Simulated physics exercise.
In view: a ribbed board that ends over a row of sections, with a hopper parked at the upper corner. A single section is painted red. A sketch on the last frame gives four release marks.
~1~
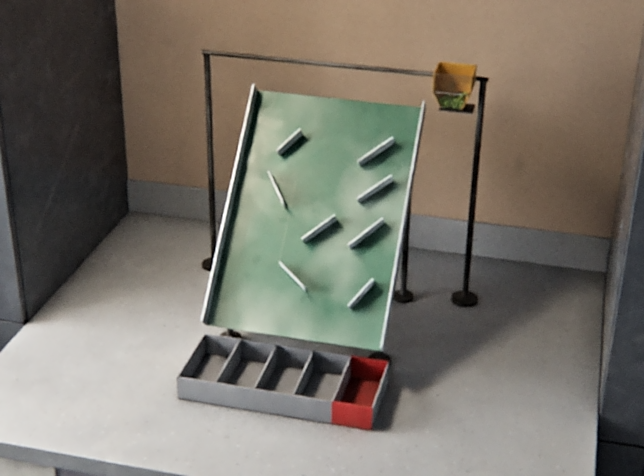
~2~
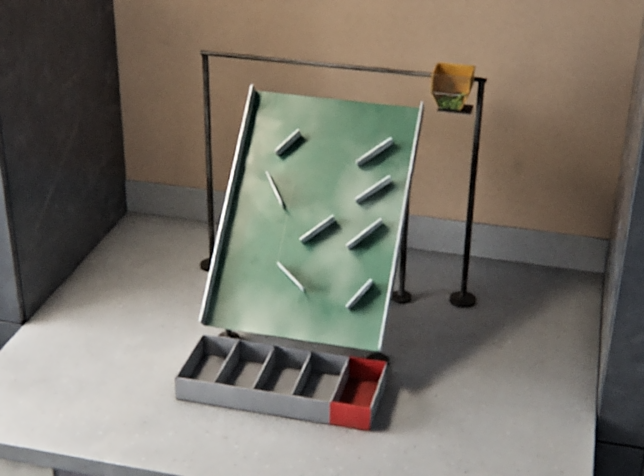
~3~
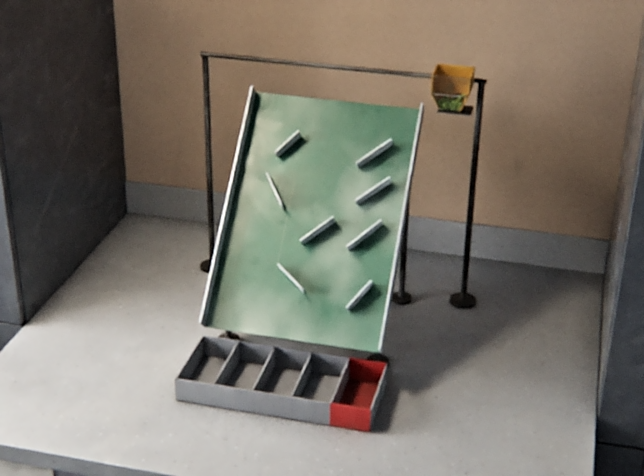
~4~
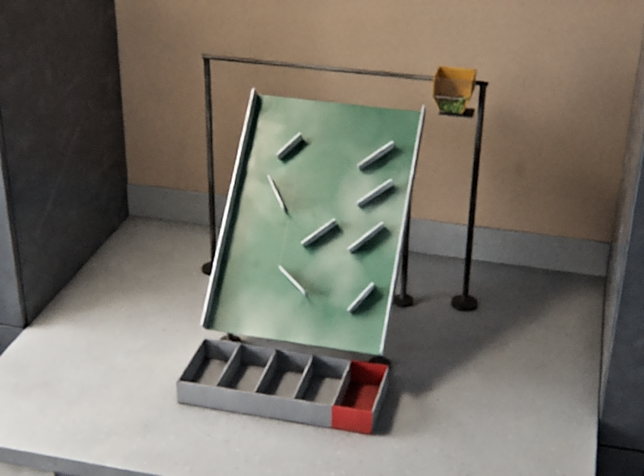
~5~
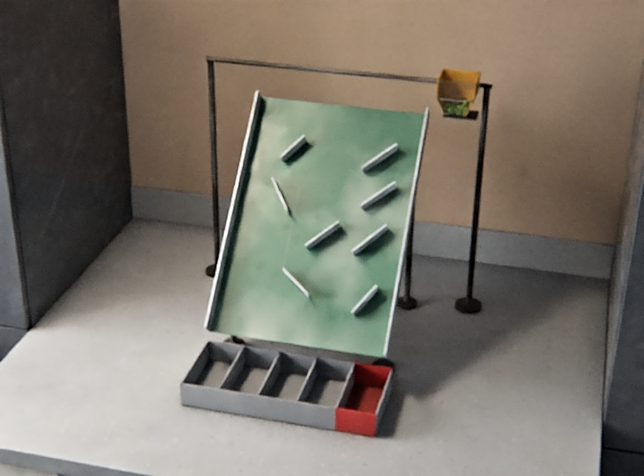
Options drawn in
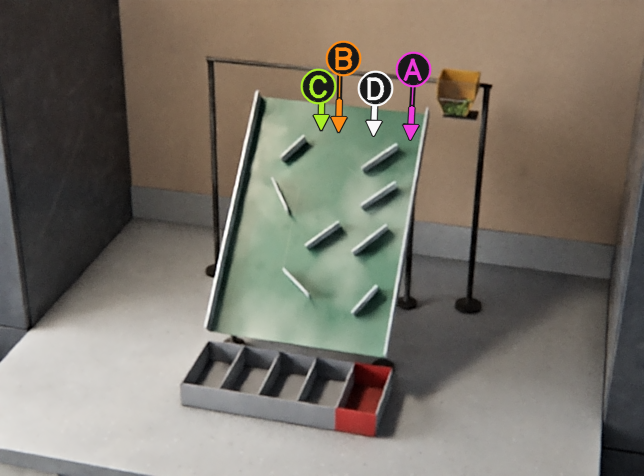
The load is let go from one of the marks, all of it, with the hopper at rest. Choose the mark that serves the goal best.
Use mark A.
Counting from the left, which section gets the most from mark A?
It is the fifth one.
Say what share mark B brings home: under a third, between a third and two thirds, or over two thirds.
Mark B gives under a third.
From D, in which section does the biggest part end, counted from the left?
It is the first one.
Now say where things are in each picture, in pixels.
In the first frame, hopper at (453, 99), dried peas, door shut.
In the second frame, ribs (275, 151) to (299, 129), (356, 161) to (391, 138), (266, 171) to (281, 204).
In the third frame, ribs (355, 200) to (390, 177), (300, 240) to (333, 217), (347, 246) to (381, 220).
In the fourth frame, ribs (279, 266) to (304, 292), (348, 310) to (373, 283).
In the fifth frame, red section at (355, 421), number 5 of 5 from the left.
On the marked copy, mark A meets the board at (410, 134); mark B meets the board at (338, 126); mark C meets the board at (321, 124); mark D meets the board at (373, 130).
Choosing A, about half in the red section, about a quarter in other sections, about a quarter outside the box.
Choosing B, a stray few in the red section, most in other sections, about a quarter outside the box.
Choosing C, a small part in the red section, most in other sections, a small part outside the box.
Choosing D, none in the red section, most in other sections, a small part outside the box.
